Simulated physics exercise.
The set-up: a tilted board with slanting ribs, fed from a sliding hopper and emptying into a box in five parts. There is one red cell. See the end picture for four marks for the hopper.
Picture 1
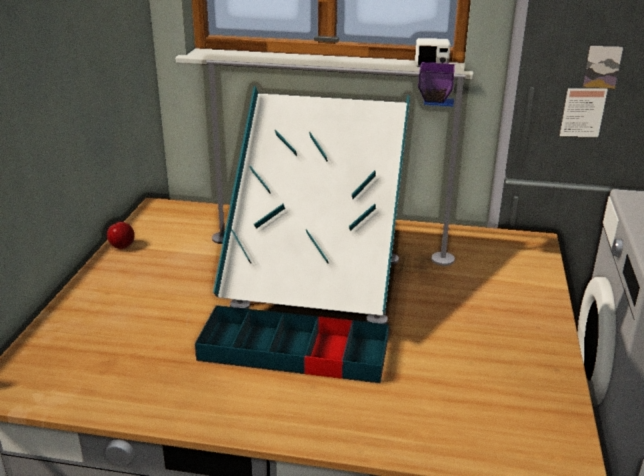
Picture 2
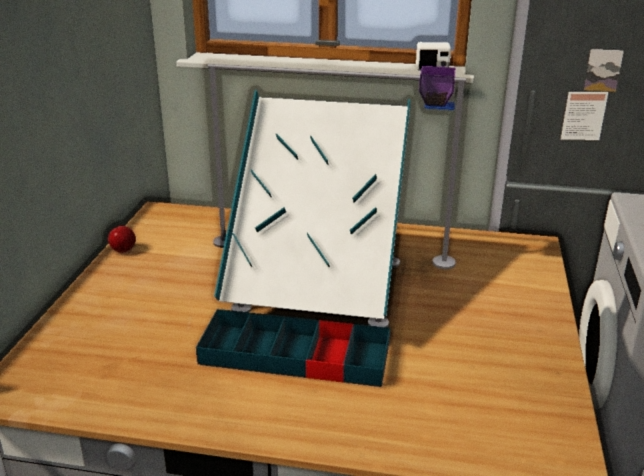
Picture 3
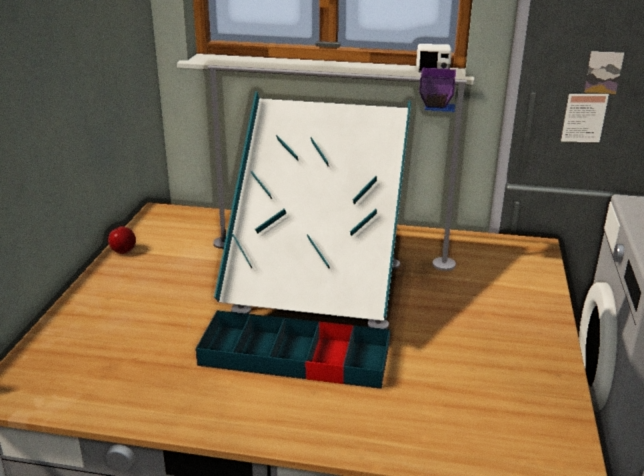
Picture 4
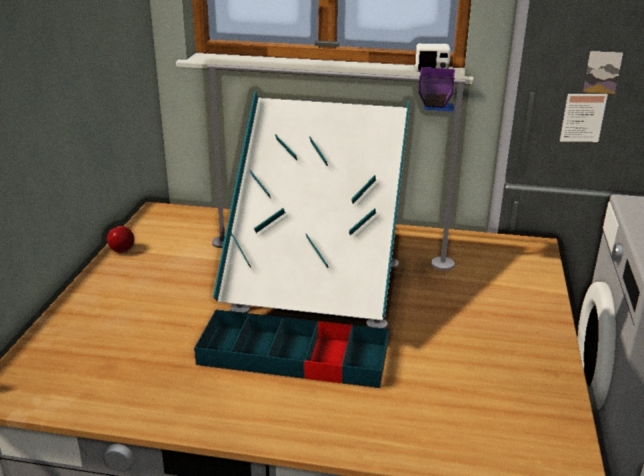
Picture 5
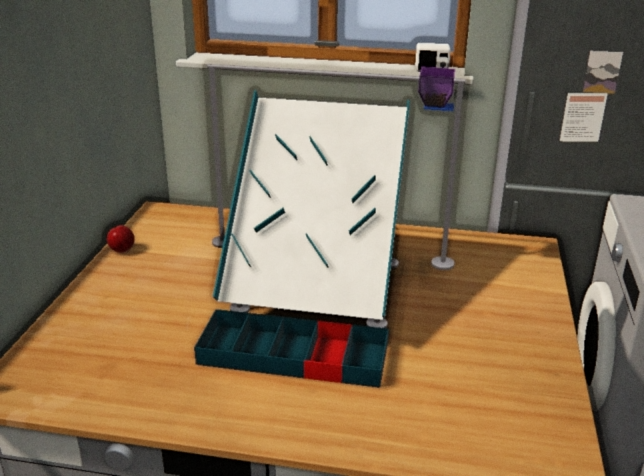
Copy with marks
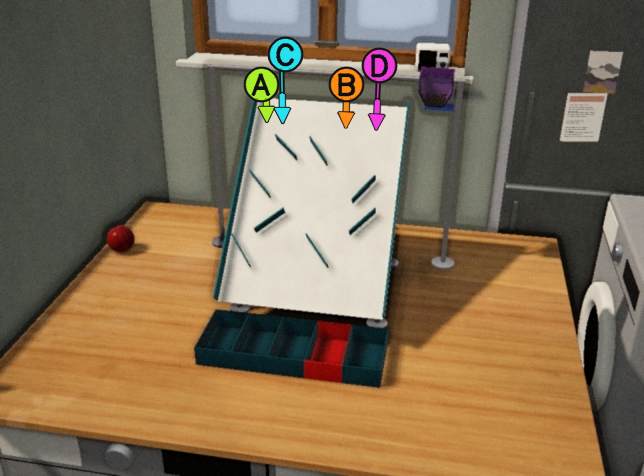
On a wooden counter below a window, a tilted white board with slanting dark ribs stands over a five-part box with one red cell, while a purple hopper sits at the upper right and a red ball lies at left. The view shifts very slightly, but nothing in the set-up visibly moves.
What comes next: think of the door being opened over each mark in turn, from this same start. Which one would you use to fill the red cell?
Best: B.
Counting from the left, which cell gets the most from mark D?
It is the fifth one.
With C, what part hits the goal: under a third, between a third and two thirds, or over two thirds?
Under a third.
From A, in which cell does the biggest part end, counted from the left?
The second.
On the marked copy, mark A meets the board at (266, 116); mark B meets the board at (345, 122); mark C meets the board at (282, 117); mark D meets the board at (376, 124).
For mark A, a small part in the red cell, most in other cells, a small part outside the box.
For mark B, about half in the red cell, about a third in other cells, a small part outside the box.
For mark C, a small part in the red cell, most in other cells, a small part outside the box.
For mark D, a small part in the red cell, most in other cells, a small part outside the box.
